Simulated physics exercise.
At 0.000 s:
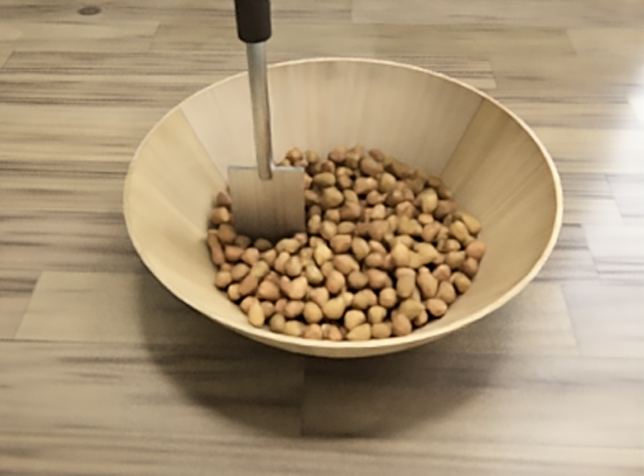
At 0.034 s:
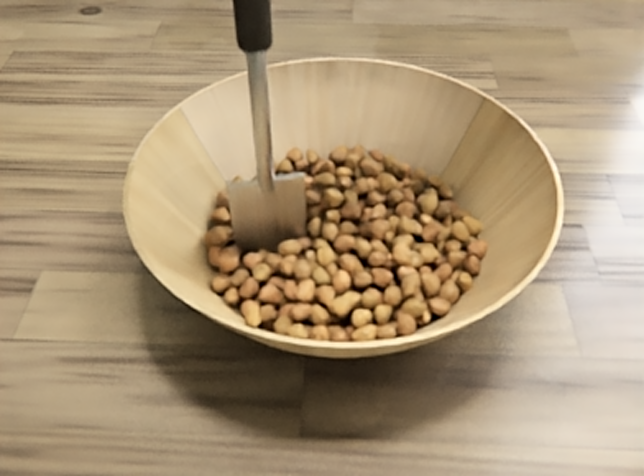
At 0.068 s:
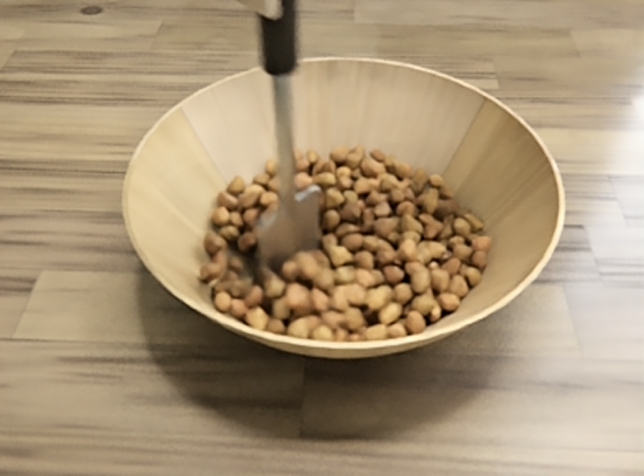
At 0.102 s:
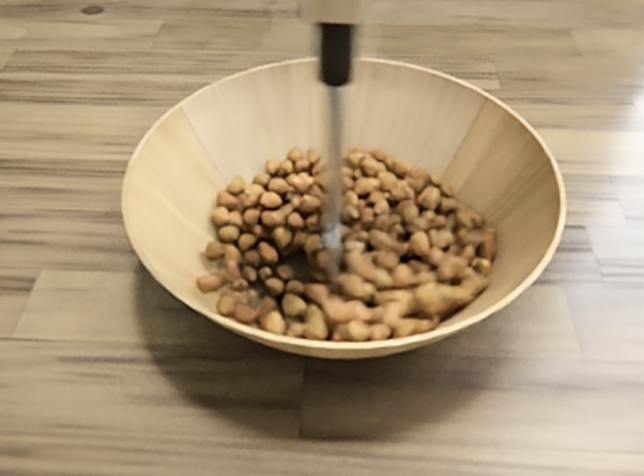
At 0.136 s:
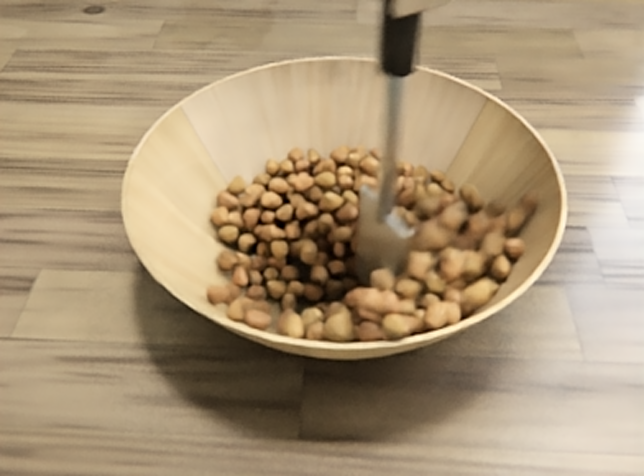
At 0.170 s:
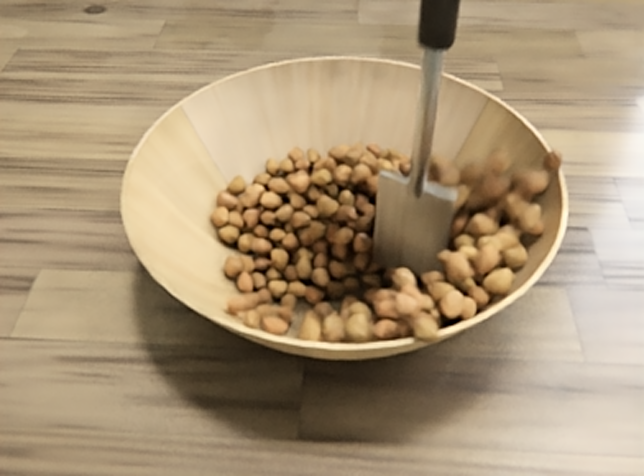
A flat metal paddle swept through a wooden bowl of small brown beans, curving from the left around the near side to the right and pushing them into a pile against the right wall.
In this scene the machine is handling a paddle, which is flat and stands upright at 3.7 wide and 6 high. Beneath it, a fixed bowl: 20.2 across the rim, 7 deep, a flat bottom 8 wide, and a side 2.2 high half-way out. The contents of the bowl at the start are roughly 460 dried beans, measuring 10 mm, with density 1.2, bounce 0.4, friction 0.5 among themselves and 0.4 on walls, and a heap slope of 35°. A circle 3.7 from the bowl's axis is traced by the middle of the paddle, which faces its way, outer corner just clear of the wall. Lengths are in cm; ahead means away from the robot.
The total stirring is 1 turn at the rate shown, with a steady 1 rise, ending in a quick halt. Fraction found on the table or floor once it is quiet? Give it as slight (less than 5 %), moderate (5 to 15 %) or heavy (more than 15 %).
It is moderate.
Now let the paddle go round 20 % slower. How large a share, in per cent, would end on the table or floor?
In that case some 0 per cent.
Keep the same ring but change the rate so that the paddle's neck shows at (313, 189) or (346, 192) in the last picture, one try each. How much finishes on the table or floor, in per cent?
Around 0 and 0 per cent respectively.
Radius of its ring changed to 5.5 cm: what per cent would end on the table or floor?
It would be close to 5 per cent then.
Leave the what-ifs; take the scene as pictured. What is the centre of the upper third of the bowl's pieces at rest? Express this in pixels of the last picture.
Near (272, 206).
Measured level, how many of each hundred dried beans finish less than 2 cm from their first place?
I'd guess close to 10 percent of the load.
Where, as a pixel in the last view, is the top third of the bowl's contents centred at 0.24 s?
Somewhere around (440, 142) in the last view.
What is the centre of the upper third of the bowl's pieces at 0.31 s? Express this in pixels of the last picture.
At about (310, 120).
By 0.24 s, 230° round, highest piece 9 above the table; 458 in the bowl, 4 in flight or on the tool.
By 0.31 s, 303° round, highest piece 9 above the table; 443 in the bowl, 4 on the table or floor, 15 in flight or on the tool.
By 0.54 s, 0° round, highest piece 6 above the table; 426 in the bowl, 36 on the table or floor.
By 1.24 s, 0° round, highest piece 6 above the table; 426 in the bowl, 36 on the table or floor.
Final count, 426 in the bowl, 36 on the table or floor. That is 8 % on the table or floor.
